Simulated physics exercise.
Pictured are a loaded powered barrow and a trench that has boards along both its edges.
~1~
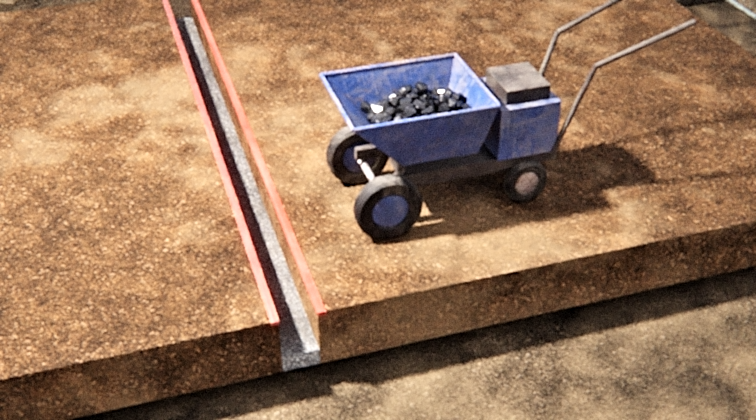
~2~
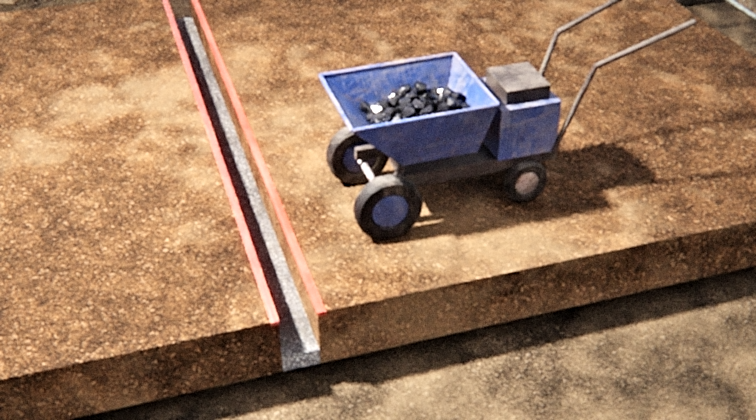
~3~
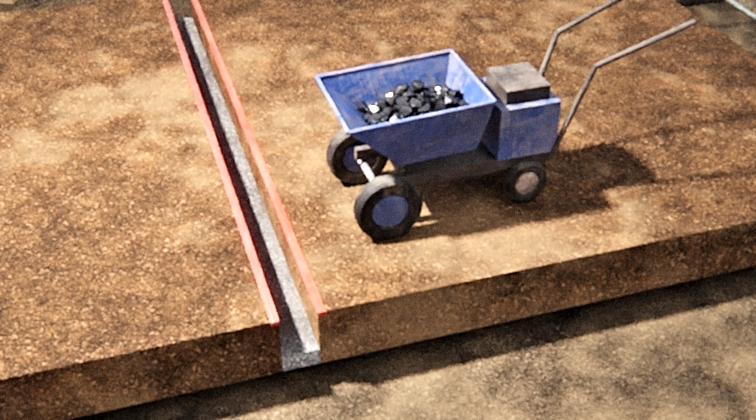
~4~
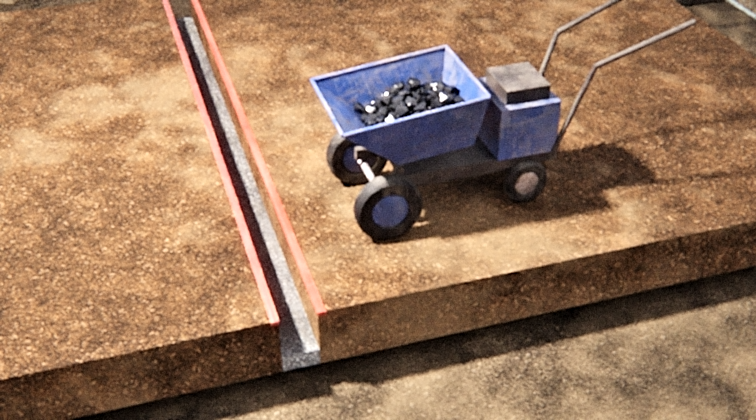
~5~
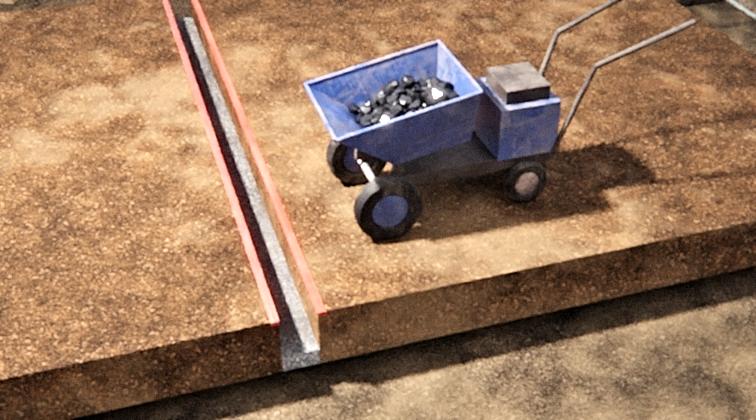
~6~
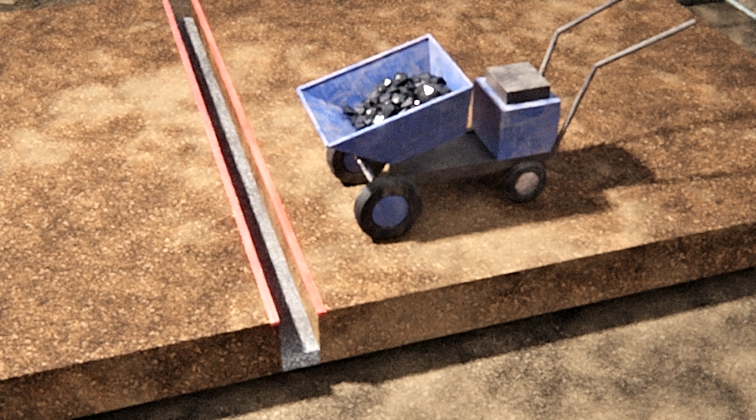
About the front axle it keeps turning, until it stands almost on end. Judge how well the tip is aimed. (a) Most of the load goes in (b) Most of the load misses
Option a: Most of the load goes in.
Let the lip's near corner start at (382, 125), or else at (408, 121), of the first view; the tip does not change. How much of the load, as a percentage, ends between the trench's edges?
90 % and 50 %.
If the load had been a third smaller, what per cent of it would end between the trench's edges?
Around 80 per cent.
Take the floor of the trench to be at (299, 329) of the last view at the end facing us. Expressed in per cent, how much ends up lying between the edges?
The share would be around 60 per cent.
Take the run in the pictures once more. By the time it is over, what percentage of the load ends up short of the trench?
I'd put it at some 0 per cent of the load.
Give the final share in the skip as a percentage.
0 per cent, roughly.
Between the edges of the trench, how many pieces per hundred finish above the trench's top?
0 in a hundred.
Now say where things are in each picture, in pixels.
The first picture shows lip of the skip near (354, 130), level; top of the load near (419, 107), lumps of coal; first edge of the trench near (308, 278); far edge near (263, 287), the trench under half as wide as the skip, and about as deep as wide.
The second picture shows lip of the skip near (352, 131), level; top of the load near (418, 107).
The third picture shows lip of the skip near (349, 133), tipped barely; top of the load near (428, 103).
The fourth picture shows lip of the skip near (343, 136), tipped a little; top of the load near (424, 101).
The fifth picture shows lip of the skip near (336, 141), tipped a little; top of the load near (428, 99).
The sixth picture shows lip of the skip near (328, 147), tipped clearly; top of the load near (428, 100); first edge of the trench near (308, 278); far edge near (263, 287).
Shortly afterwards, skip tipped well over; the whole lot in the skip.
Next, skip tipped steeply; the bulk in the skip; a little in or heaped over the trench; only a few beyond it.
Some moments later, skip tipped right over; only a few in the skip; near two thirds in or heaped over the trench; near a quarter beyond it.
In the end, skip tipped right over; the bulk in or heaped over the trench; near a quarter beyond it.
